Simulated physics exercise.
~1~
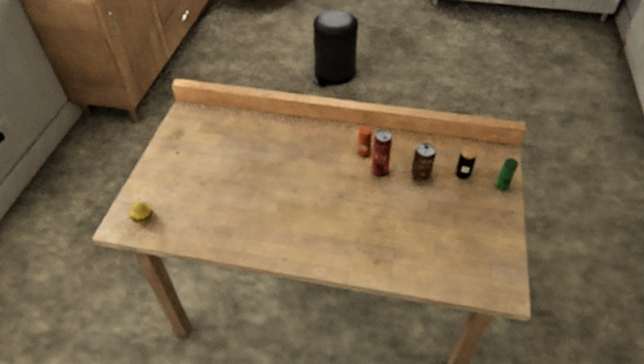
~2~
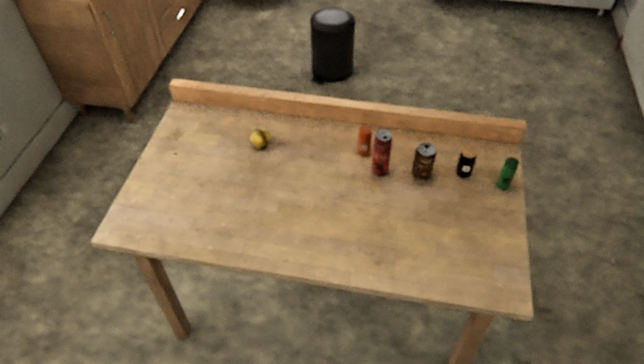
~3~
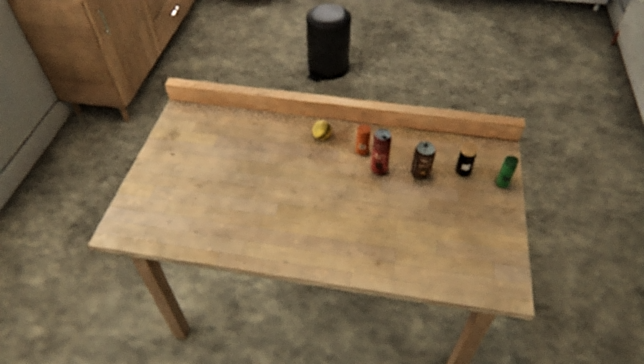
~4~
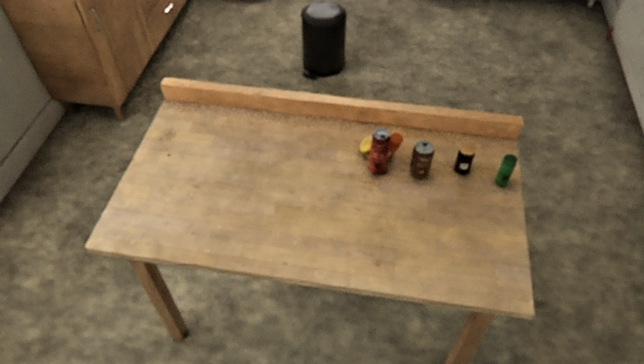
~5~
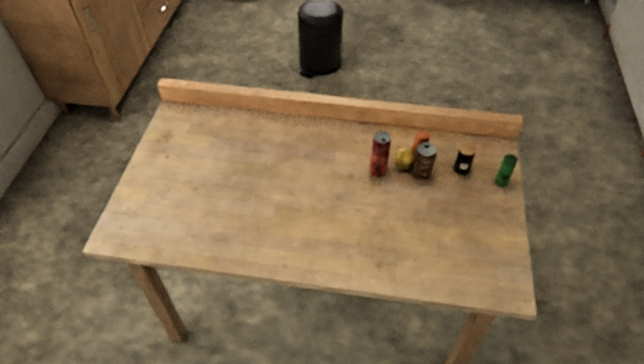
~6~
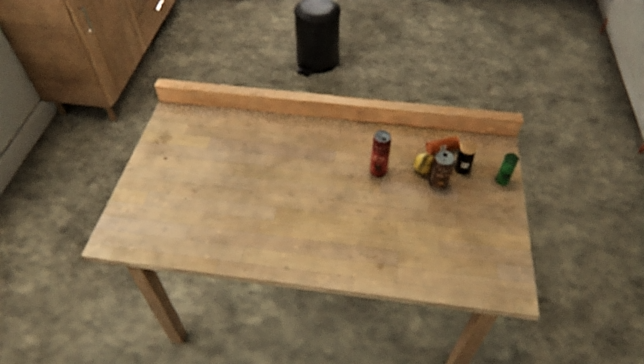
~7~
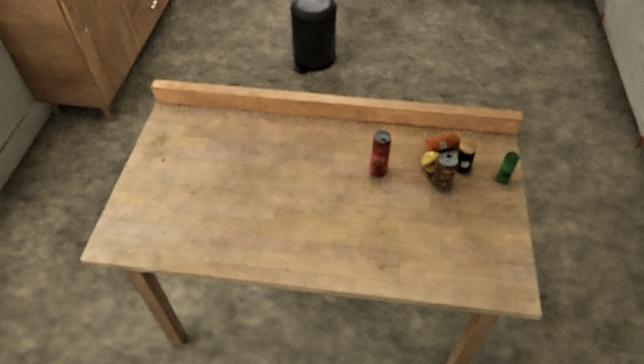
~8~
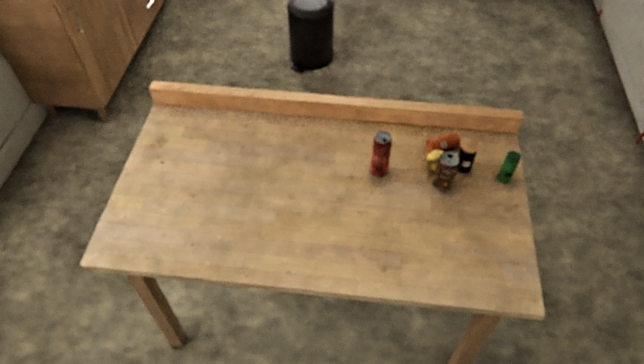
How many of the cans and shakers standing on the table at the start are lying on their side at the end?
Only one of them, the orange shaker, ends up lying on its side.
